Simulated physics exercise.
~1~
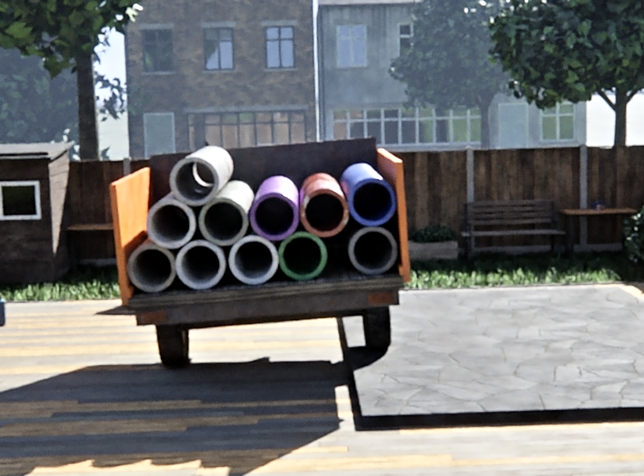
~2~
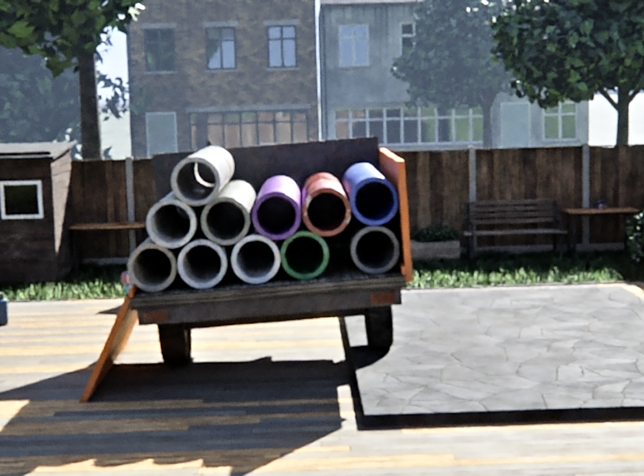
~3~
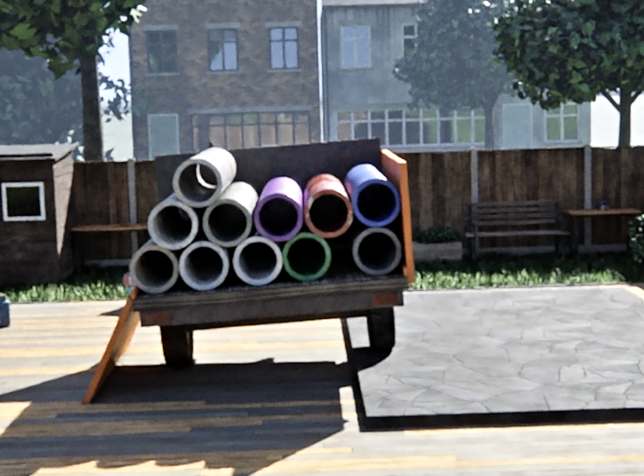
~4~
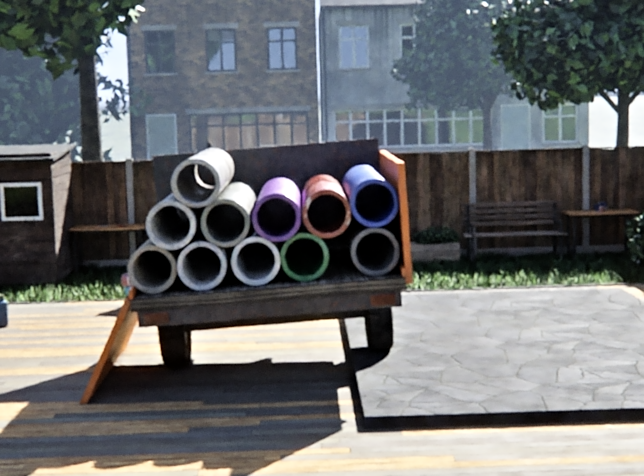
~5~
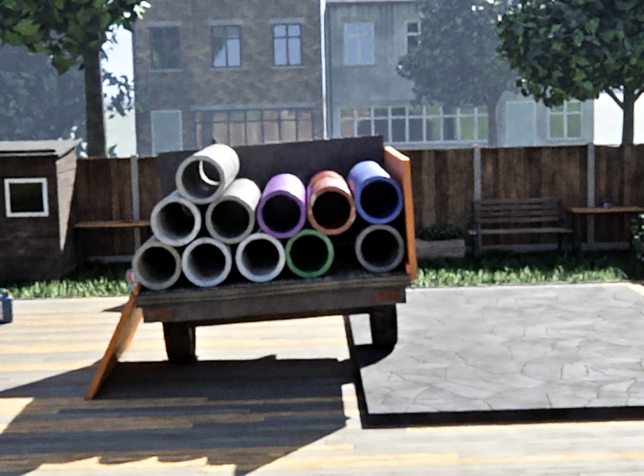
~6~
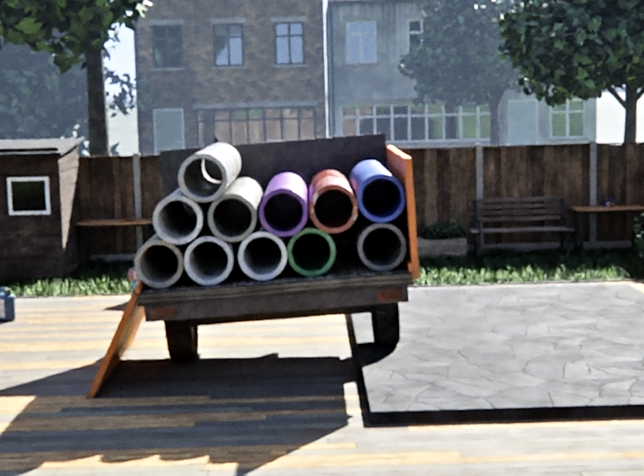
In a fenced yard, a trailer's left side board drops open, but the stacked pipes stay put.
